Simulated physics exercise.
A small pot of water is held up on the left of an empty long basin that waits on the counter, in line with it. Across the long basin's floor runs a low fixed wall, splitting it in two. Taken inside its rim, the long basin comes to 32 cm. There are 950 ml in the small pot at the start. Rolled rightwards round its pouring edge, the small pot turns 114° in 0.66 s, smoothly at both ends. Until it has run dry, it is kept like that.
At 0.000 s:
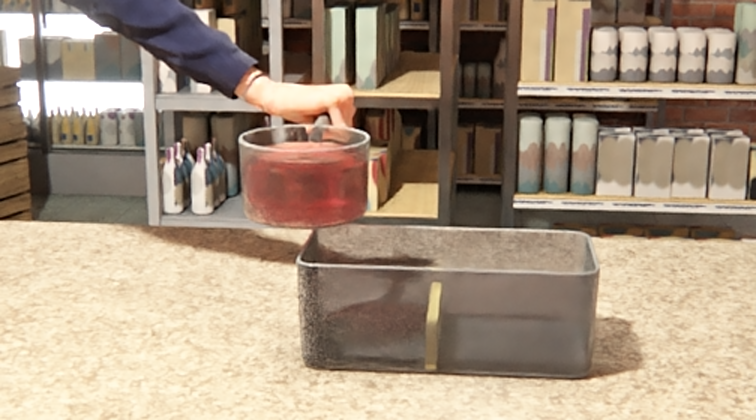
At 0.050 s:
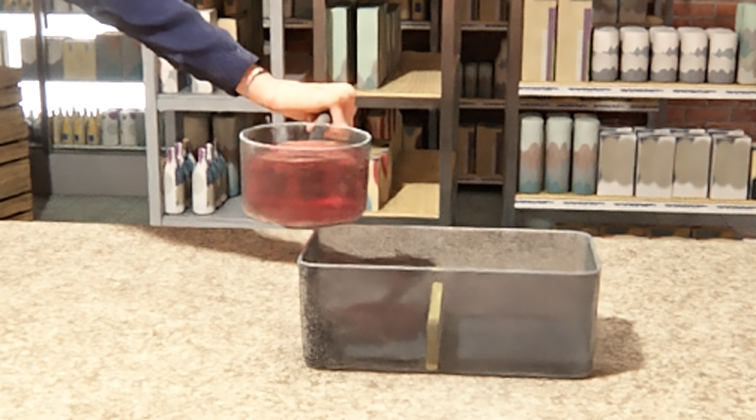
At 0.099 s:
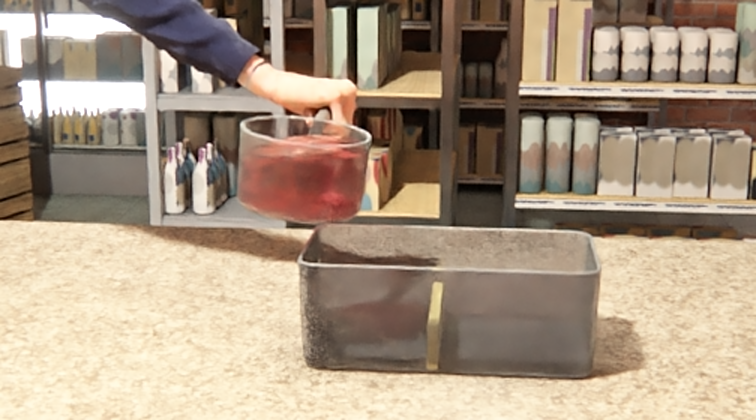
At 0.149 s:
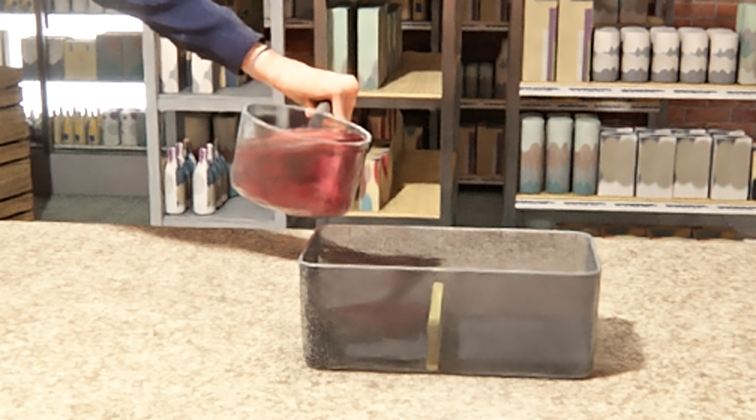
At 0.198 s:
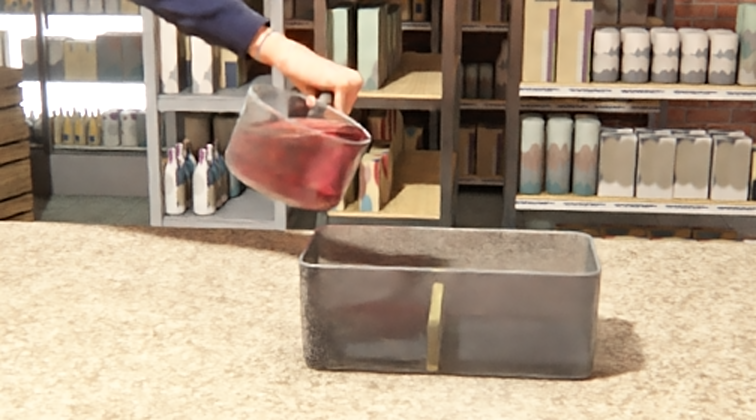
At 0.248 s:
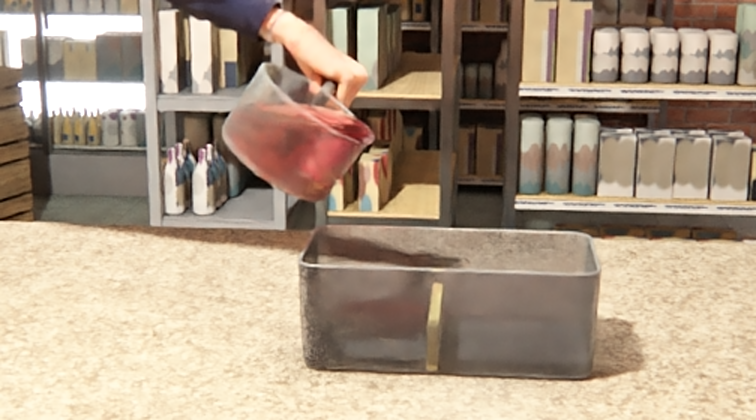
A hand held a clear pot of red liquid above the left end of a long gray basin on a counter, then steadily tilted it rightward until the liquid reached the rim.
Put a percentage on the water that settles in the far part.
Roughly 74 per cent ends up there.
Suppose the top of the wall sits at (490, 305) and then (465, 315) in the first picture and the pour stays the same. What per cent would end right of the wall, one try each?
Roughly 25 per cent, then 50 per cent.
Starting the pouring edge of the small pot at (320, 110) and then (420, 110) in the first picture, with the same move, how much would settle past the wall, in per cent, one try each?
Respectively 55 and 65 %.
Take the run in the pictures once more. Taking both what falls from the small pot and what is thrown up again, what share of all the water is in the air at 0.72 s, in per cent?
I'd put it at about 14 per cent of the liquid.
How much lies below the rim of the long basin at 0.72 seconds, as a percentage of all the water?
Around 84 in a hundred.
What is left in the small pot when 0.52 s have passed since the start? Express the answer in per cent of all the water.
About 42 percent.
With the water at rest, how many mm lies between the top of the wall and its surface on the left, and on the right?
Left side: Around 42 mm. Right side: Around 22 mm.
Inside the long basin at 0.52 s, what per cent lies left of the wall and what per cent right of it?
Left roughly 3 per cent, right roughly 5.
After 0.52 s the tilt is 102° and 43 per cent is still to pour, 3 is left of the wall and 5 right of it.
After 0.72 s the tilt is 114° and 3 per cent is still to pour, 4 is left of the wall and 80 right of it.
After 0.93 s the tilt is 114° and 0 per cent is still to pour, 12 is left of the wall and 64 right of it.
After 1.16 s the tilt is 114° and 0 per cent is still to pour, 19 is left of the wall and 74 right of it.
In the end 19 per cent lies left of the wall, 74 right of it and 8 outside.
